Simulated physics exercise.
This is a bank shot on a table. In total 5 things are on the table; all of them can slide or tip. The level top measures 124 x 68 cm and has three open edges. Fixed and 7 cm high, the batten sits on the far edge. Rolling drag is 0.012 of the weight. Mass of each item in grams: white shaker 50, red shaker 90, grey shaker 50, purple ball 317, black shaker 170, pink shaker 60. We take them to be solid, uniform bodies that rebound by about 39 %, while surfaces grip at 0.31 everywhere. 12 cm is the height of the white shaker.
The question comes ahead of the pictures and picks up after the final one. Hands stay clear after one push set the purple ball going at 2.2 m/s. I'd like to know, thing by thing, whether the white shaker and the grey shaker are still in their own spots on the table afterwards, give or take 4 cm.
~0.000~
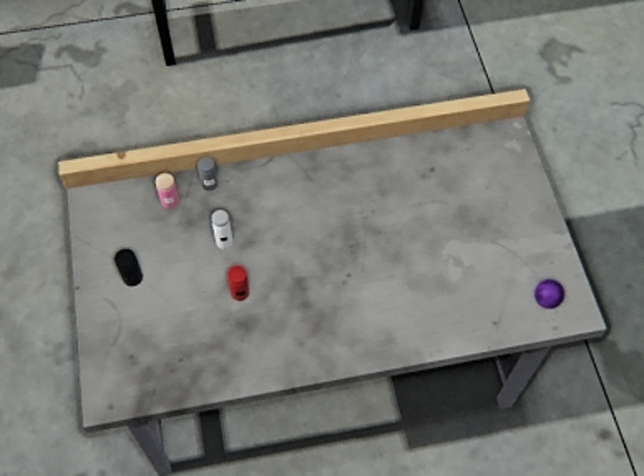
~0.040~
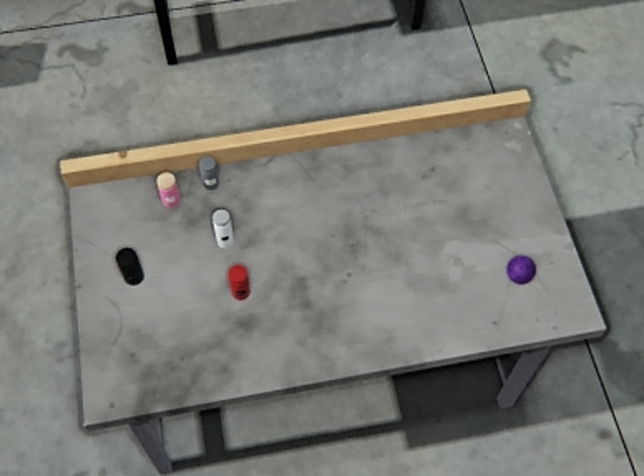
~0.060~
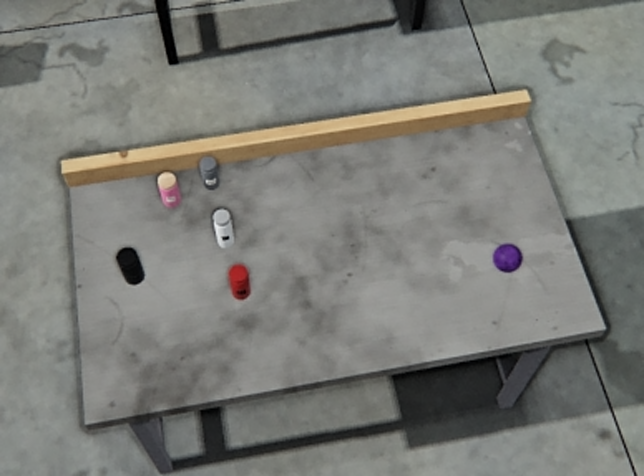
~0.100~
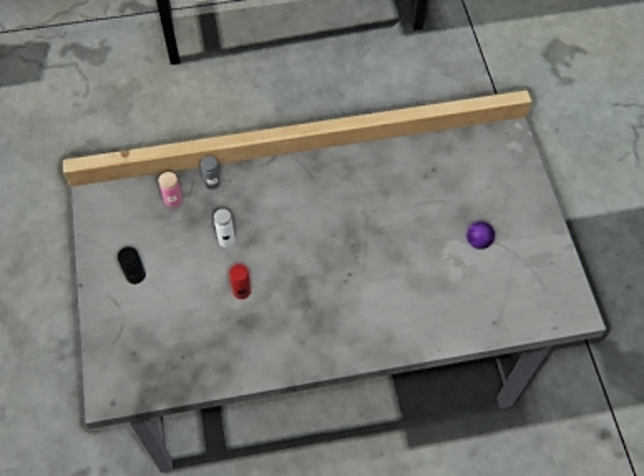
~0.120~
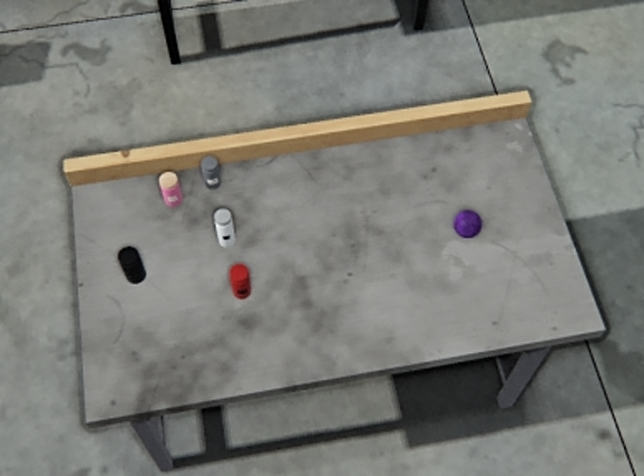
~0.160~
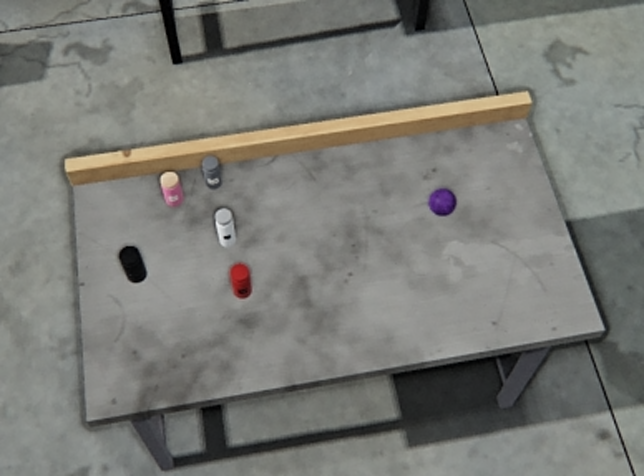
The white shaker is no longer there. The grey shaker is still there.
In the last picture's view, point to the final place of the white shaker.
End position: Roughly (124, 325).
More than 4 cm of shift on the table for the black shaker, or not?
The black shaker moves off its spot.
Around 0.56 s, purple ball near (290, 202).
Around 0.96 s, purple ball near (177, 254); white shaker on its side near (144, 288).
Finally (1.9 s), on their side or leaning hard on the table, white shaker; not toppled but over 4 cm from the start, black shaker; the other 3 still in place (within 4 cm). Final places as that camera would see them, white shaker near (124, 325), grey shaker near (212, 173).
